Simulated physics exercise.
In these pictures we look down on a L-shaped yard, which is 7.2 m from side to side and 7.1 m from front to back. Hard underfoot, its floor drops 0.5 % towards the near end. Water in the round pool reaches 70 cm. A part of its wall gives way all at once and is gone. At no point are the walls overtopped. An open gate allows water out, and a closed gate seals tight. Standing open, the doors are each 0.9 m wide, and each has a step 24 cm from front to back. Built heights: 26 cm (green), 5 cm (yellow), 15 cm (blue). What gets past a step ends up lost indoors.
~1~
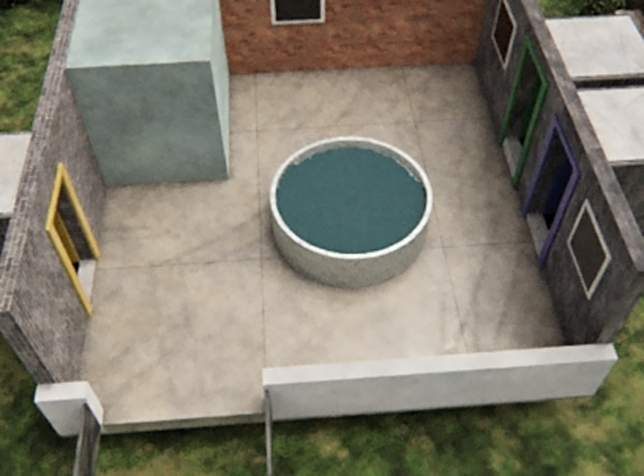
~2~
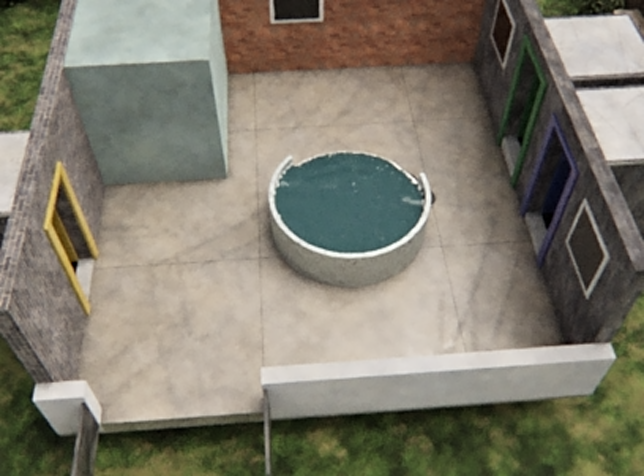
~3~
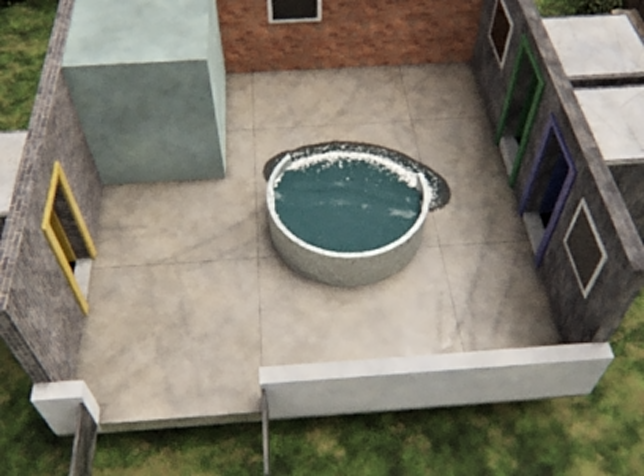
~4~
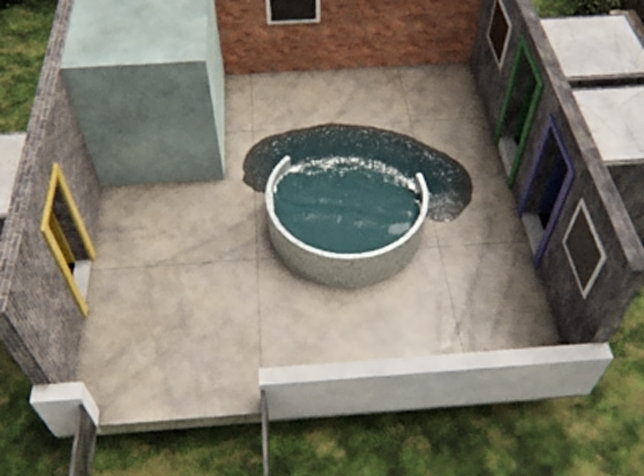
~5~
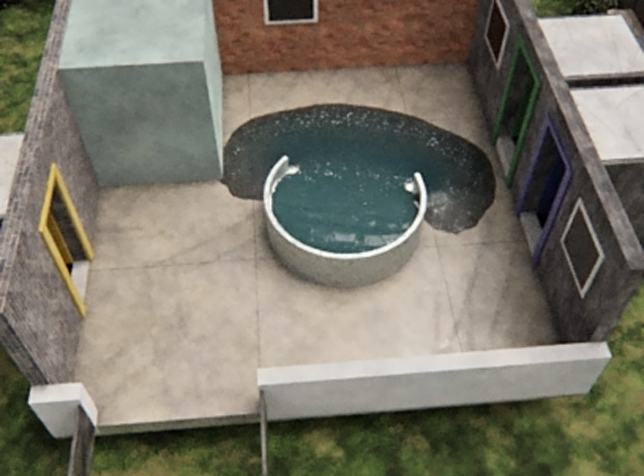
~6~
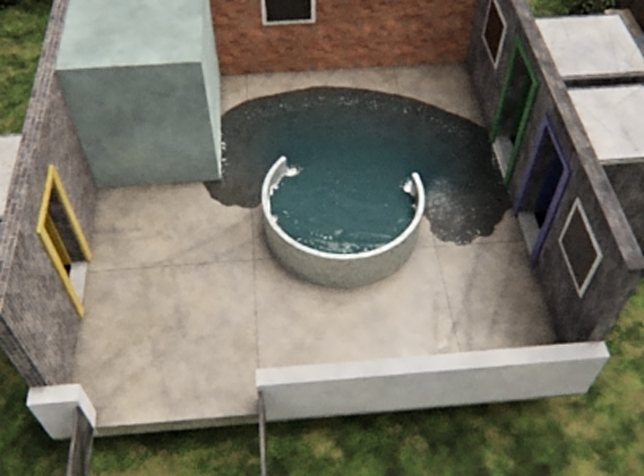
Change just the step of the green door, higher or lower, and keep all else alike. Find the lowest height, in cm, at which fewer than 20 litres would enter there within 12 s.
I would say 15 cm.
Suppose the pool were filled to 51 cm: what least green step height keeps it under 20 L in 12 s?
Required height: Approx. 10.0 cm.
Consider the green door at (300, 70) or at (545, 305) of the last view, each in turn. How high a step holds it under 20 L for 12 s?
24 and 7.5 cm.
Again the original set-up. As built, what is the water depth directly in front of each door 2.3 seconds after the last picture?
Depths, in cm - green: 9, yellow: 0, blue: 2.
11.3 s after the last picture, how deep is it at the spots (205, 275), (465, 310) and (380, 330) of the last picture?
First spot about 5 cm, second about 8 cm, third about 5 cm.
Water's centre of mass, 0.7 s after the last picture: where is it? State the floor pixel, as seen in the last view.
Around (350, 172).
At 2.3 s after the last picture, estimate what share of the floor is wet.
The wet part is about 45 per cent.
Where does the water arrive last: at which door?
Yellow.
Then, 0.7 s after the last picture water covers 40 % of the floor, deepest (40 cm) near (458, 64); 20 cm at the green door, 0 litres in over its 26 cm step.
Then, 2.3 s after the last picture water covers 45 % of the floor, deepest (36 cm) near (425, 72); 9 cm at the green door, 0 litres in over its 26 cm step.
Then, 11.3 s after the last picture water covers 95 % of the floor, deepest (12 cm) near (546, 373); 10 cm at the green door, 0 litres in over its 26 cm step.
At the green door as built, the water peaked near 21 cm, 0.3 s after the last picture.
With a step of 14 cm, 28 litres would have come in within the 12 s; with 16.5 cm, 12 litres. So under 20 litres takes about 15 cm.
